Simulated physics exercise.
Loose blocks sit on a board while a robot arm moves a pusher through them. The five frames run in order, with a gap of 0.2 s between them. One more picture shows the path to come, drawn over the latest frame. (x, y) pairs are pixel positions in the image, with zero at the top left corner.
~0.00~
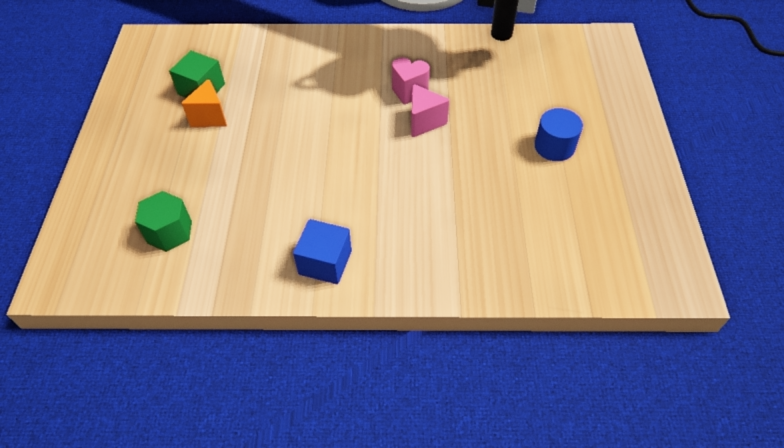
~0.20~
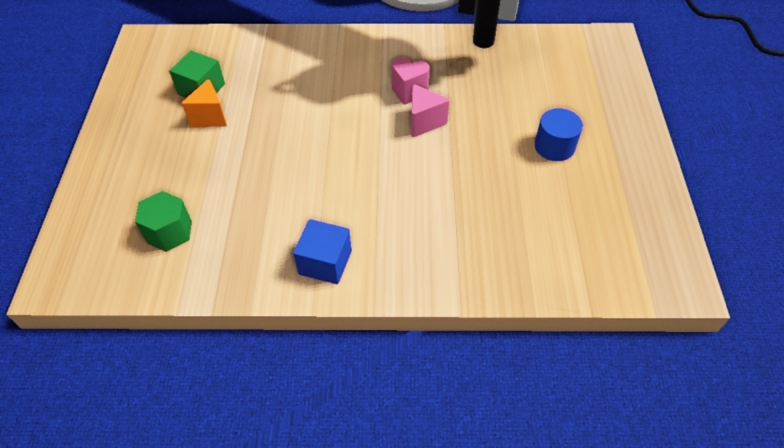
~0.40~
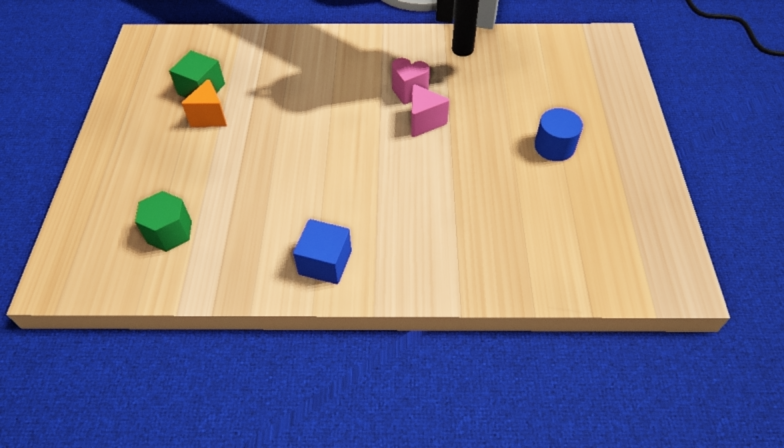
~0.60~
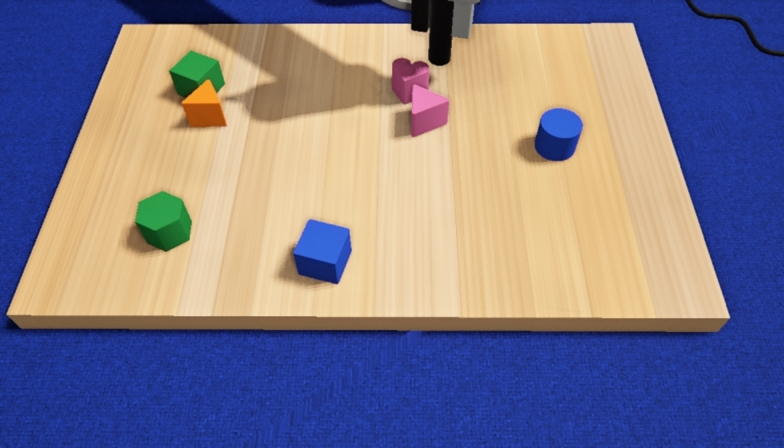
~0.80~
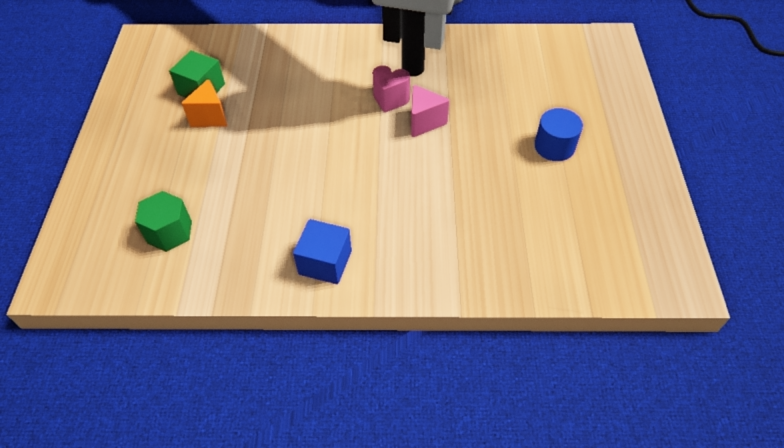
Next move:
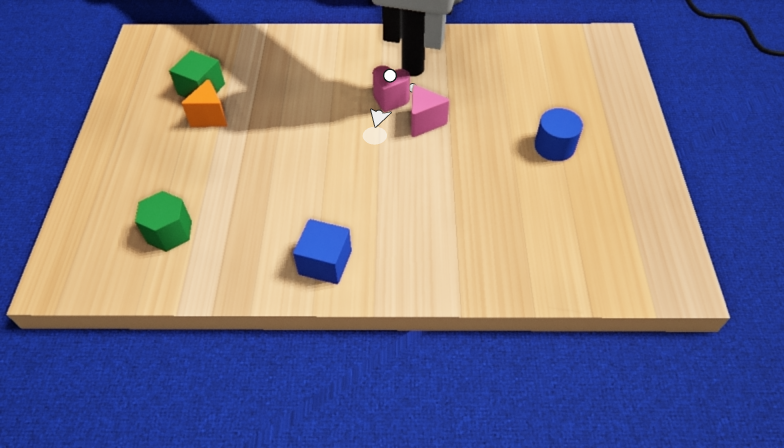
A robot arm's black pusher moved left along the back of a wooden board and nudged the pink heart block a little to the left, while the pink triangle and the other blocks stayed still.
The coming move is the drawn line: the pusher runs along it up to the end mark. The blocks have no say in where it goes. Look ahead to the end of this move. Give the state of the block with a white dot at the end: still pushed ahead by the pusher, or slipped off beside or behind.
The block with a white dot is left behind or beside.
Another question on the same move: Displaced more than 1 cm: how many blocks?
I predict one.
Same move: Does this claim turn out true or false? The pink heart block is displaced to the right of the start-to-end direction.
That is true.
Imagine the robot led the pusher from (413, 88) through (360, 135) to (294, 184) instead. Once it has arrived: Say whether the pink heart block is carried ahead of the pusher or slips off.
No longer ahead of the pusher.
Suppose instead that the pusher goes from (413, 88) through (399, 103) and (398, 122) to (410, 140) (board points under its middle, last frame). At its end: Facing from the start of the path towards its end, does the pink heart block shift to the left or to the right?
Facing the way the path runs, start to end, you'll find the pink heart block has shifted right.
The line goes from (413, 88) over (392, 99) and (378, 116) to (375, 136); the dot is on the pink heart block.
What follows on the original path. Halfway along, pusher at (383, 89); pink heart block at (357, 90), turned 30° clockwise.
At the end, pusher at (374, 117); pink heart block at (350, 99), turned 85° clockwise; pink triangle unmoved.
